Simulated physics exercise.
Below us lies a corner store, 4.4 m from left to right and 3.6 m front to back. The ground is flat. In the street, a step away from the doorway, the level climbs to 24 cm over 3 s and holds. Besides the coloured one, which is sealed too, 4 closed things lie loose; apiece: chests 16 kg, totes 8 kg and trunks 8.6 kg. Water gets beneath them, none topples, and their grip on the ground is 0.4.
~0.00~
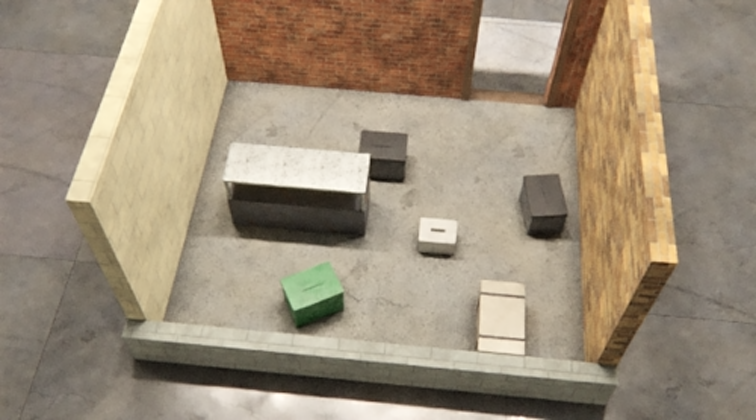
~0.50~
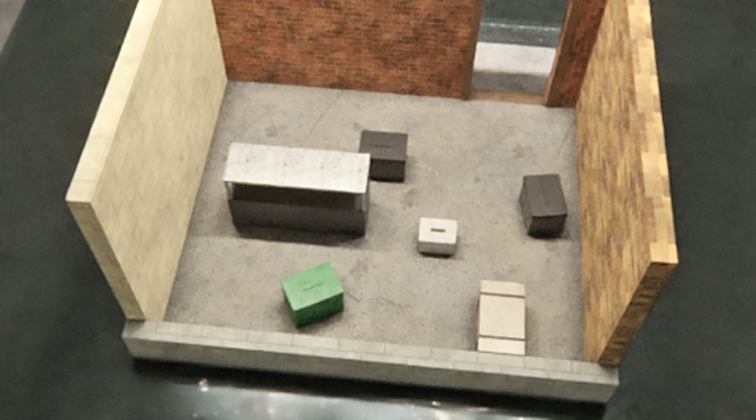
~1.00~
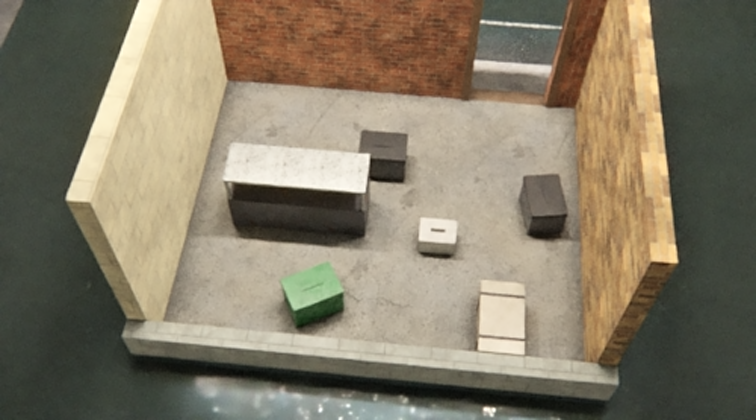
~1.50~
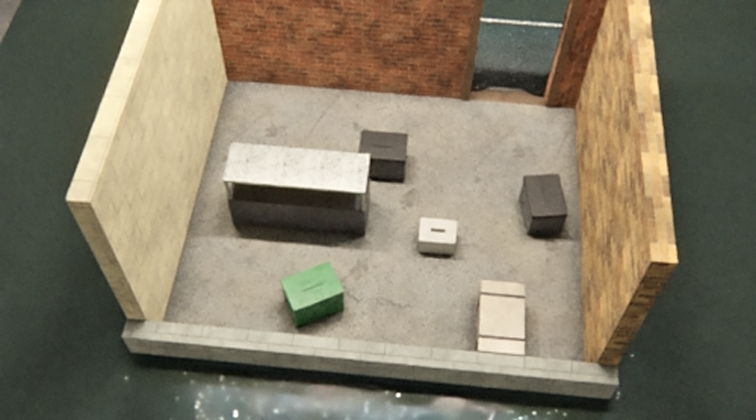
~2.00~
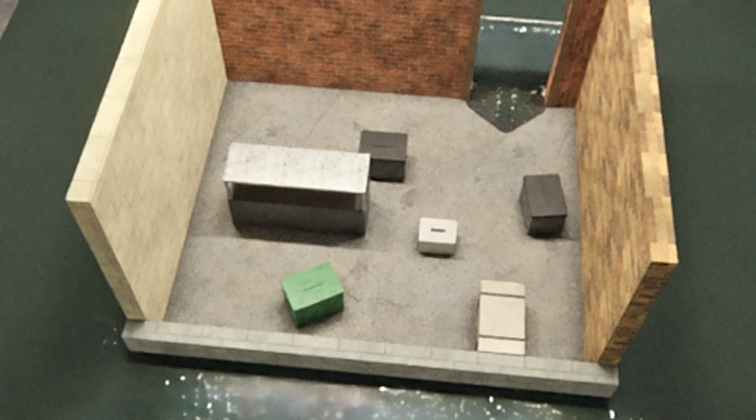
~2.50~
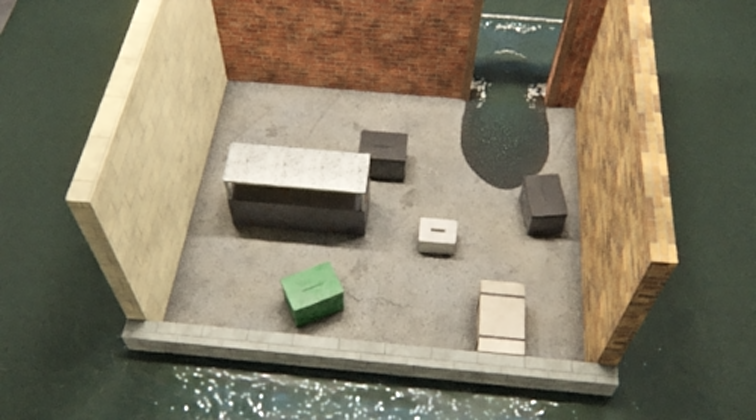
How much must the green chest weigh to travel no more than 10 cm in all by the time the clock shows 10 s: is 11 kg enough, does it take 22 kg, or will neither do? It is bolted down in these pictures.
Verdict: Neither load is enough.
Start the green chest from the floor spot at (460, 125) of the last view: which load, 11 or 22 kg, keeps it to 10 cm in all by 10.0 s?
Neither is enough.
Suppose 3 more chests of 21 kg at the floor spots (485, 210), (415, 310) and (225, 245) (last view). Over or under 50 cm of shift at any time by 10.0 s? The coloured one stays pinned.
In that order: Past it, over, short of it.
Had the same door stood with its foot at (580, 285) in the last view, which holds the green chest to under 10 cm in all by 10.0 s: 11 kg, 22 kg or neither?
In that case neither weight holds it.
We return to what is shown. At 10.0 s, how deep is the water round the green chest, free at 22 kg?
Roughly 13 cm.
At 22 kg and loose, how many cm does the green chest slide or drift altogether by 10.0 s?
About 100 cm.
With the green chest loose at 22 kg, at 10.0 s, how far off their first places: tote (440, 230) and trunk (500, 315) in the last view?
In that order: 250 cm, 140 cm.
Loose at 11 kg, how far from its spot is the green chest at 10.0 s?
Roughly 150 cm.
After 3.5 s the green chest would be 0 cm from its start with 11 kg and 0 cm from its start with 22 kg; 0 cm of water round it then.
After 4.5 s the green chest would be 0 cm from its start with 11 kg and 0 cm from its start with 22 kg; 1 cm of water round it then.
After 7.0 s the green chest would be 58 cm from its start with 11 kg and 5 cm from its start with 22 kg; 7 cm of water round it then.
After 10.0 s the green chest would be 170 cm from its start with 11 kg and 83 cm from its start with 22 kg; 13 cm of water round it then.
